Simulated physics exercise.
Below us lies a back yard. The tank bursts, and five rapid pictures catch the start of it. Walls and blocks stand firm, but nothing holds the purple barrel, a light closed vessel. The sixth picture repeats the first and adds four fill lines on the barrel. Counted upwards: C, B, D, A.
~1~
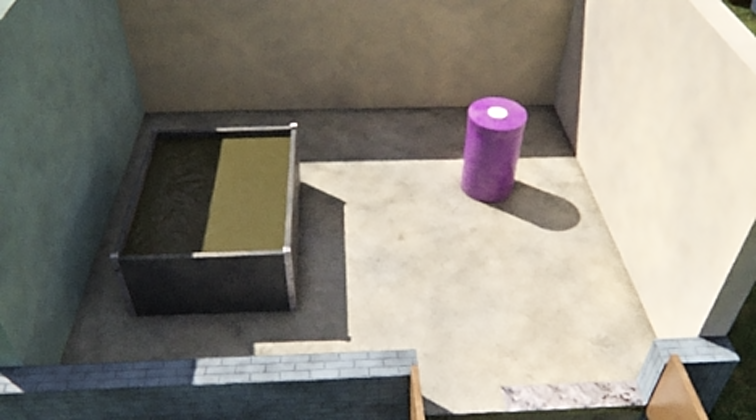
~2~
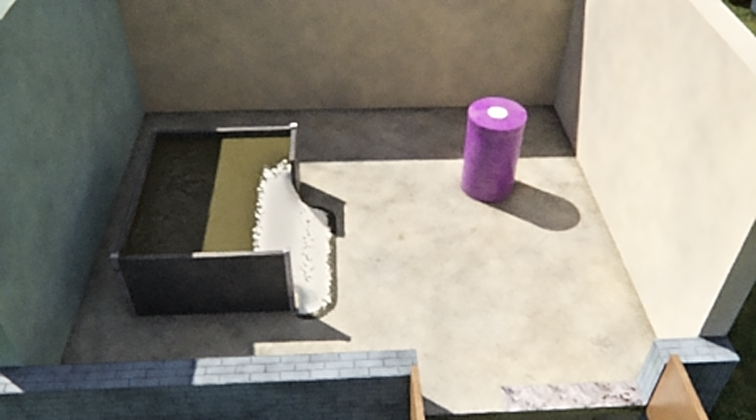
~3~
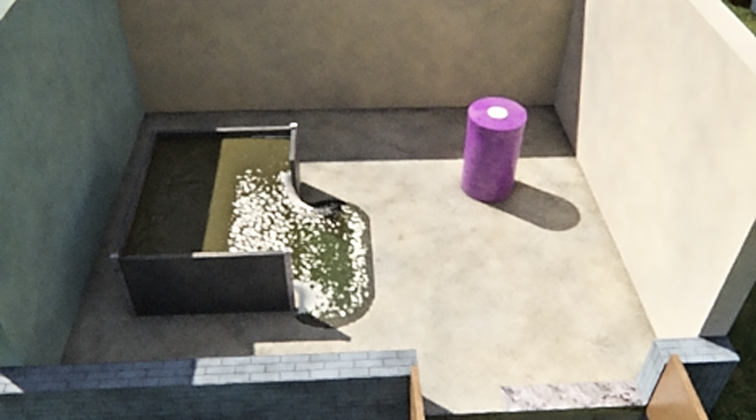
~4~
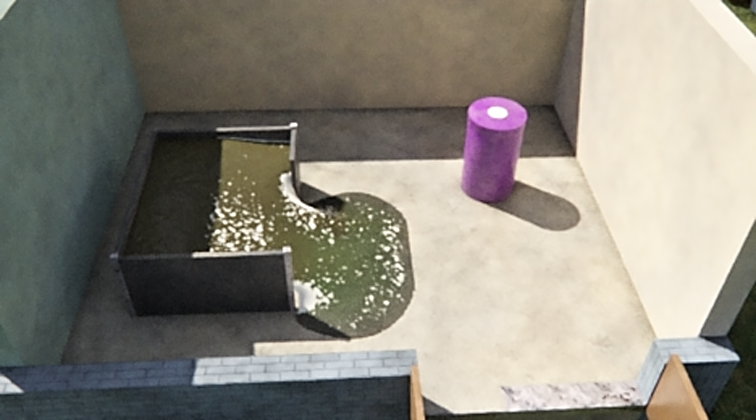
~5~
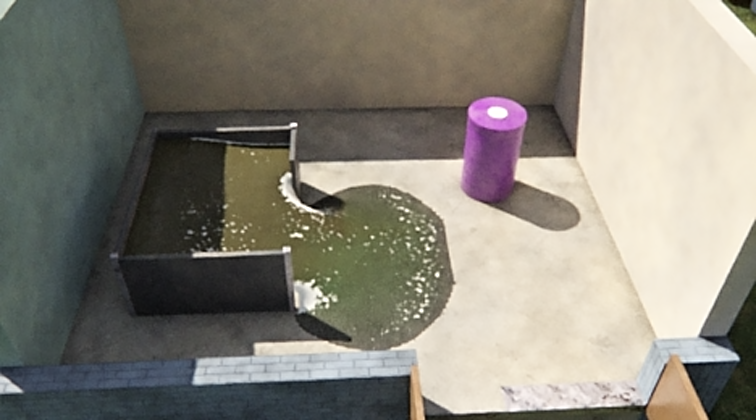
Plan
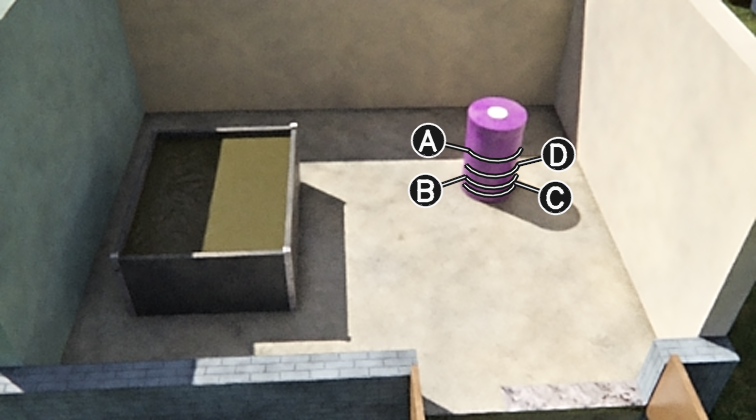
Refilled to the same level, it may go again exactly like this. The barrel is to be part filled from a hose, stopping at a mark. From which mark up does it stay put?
Level B just does it.
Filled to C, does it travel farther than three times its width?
No, it does not.
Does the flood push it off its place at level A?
No, not at all.
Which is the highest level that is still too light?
The answer is C.
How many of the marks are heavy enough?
Three of them.
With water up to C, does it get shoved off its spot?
Yes, that goes wrong.
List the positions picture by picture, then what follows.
In the first frame, lid of the purple barrel at (497, 113); tank full, its middle at (215, 192); open gate at (535, 348).
In the second frame, water covers 3 % of the ground, mostly out of sight from here.
In the third frame, 5 % of the ground under water, its edge towards the barrel at (354, 210).
In the fourth frame, 9 % of the ground under water, its edge towards the barrel at (384, 205).
In the fifth frame, lid of the purple barrel at (497, 113); 14 % of the ground under water, its edge towards the barrel at (428, 216).
In white, A at (498, 160); B at (494, 187); C at (493, 195); D at (495, 176); from the bottom up C, B, D, A.
With A, it does not move.
With B, it does not move.
With C, it is pushed about its own width away.
With D, it does not move.
